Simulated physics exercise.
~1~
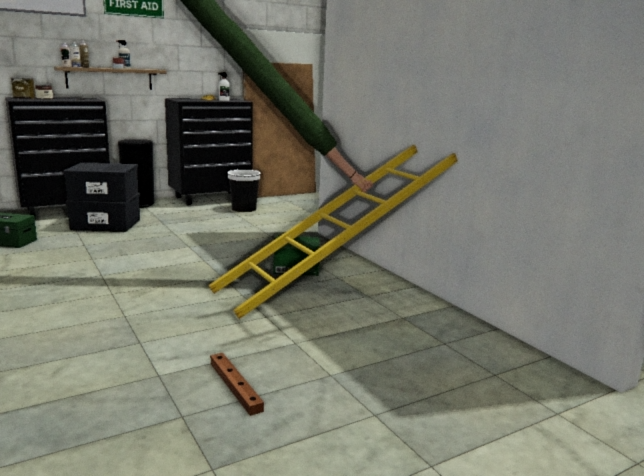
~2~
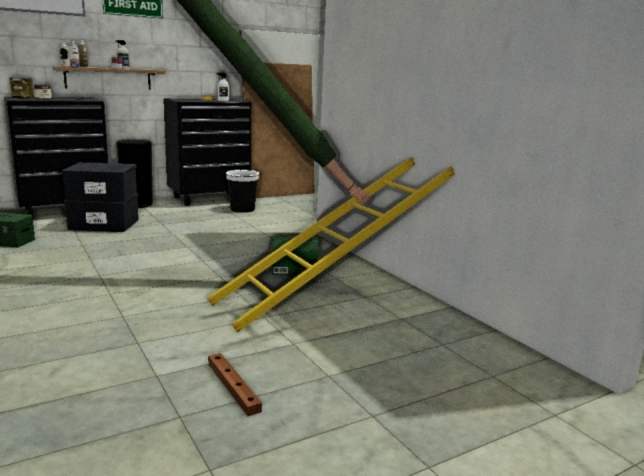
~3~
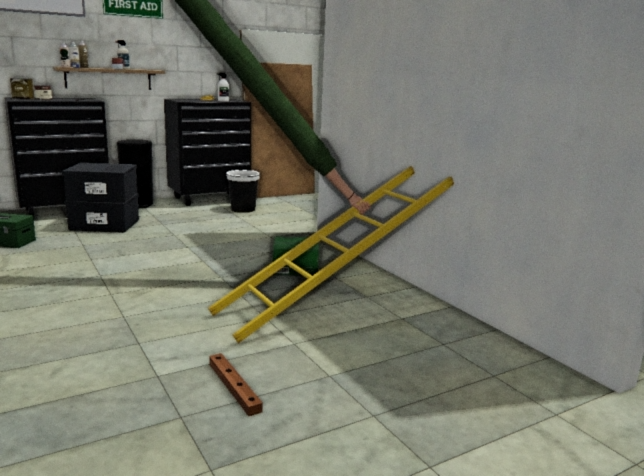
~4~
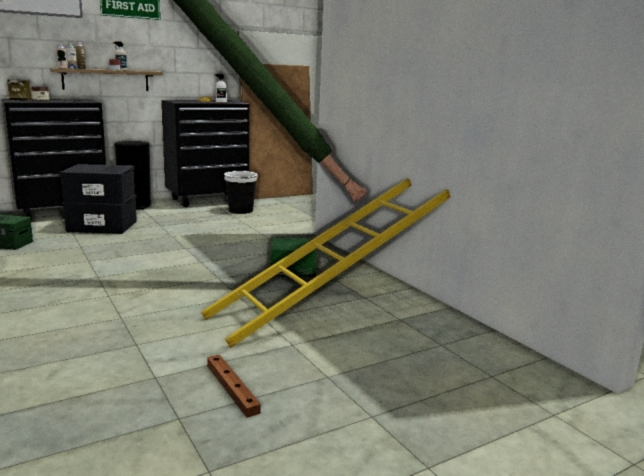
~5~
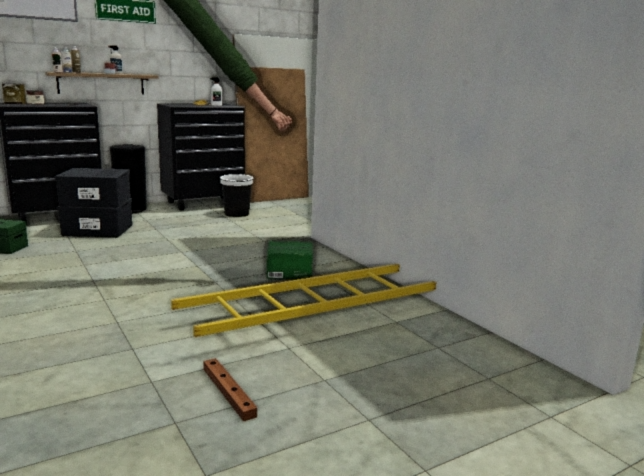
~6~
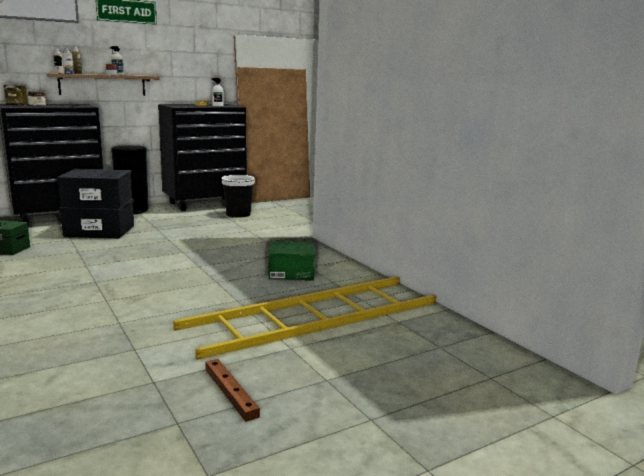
A yellow ladder held at a slant by a hand in a green sleeve was lowered slightly, then slid down and fell flat on the tiled floor once the hand let go and withdrew, ending up behind a wooden batten and in front of a green box.
